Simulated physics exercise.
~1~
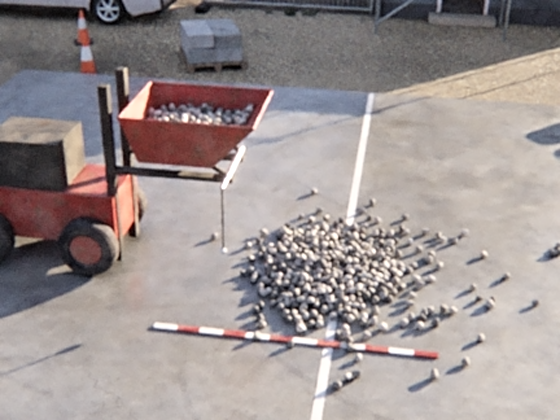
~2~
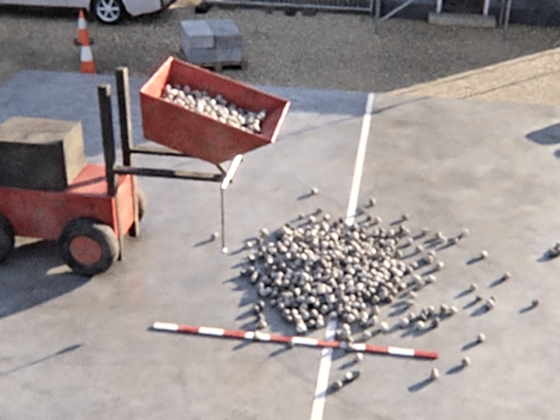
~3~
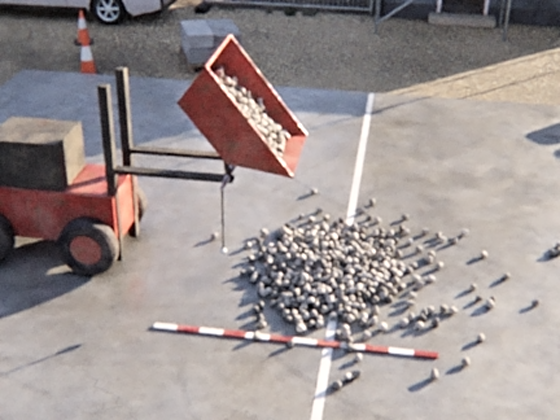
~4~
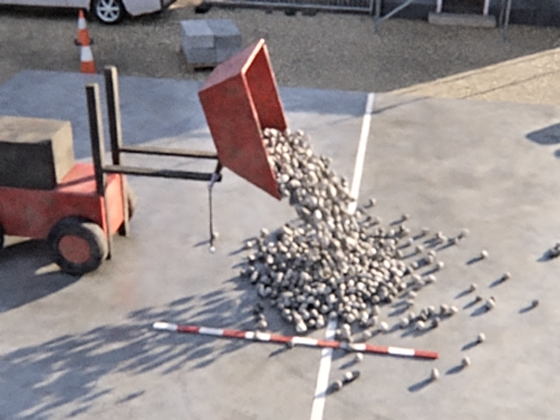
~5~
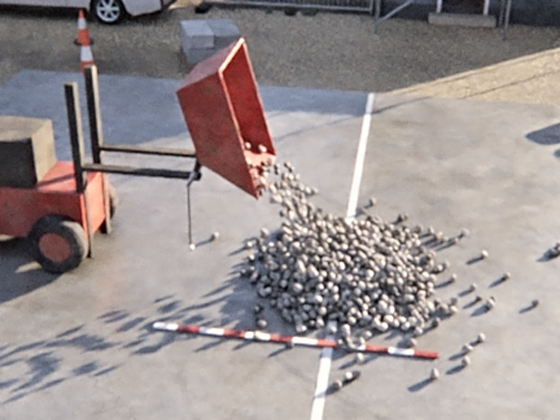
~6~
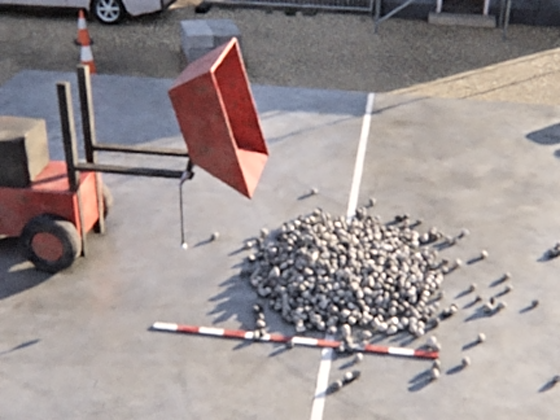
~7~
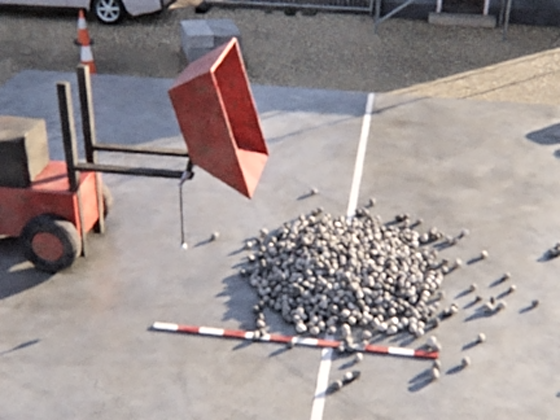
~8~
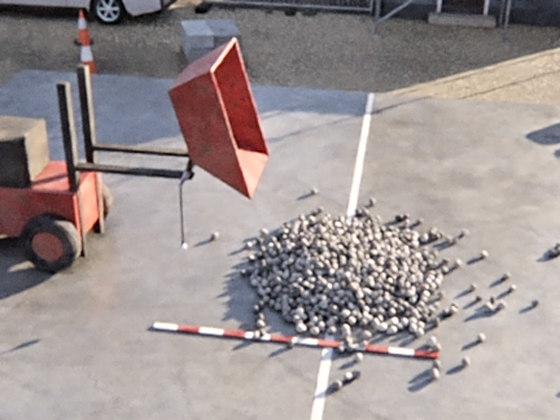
A red forklift tipped its skip of round stones steeply to the right and poured them onto the pile already lying across the painted line, backing away left as they fell, then stood still with the skip empty and the heap larger.
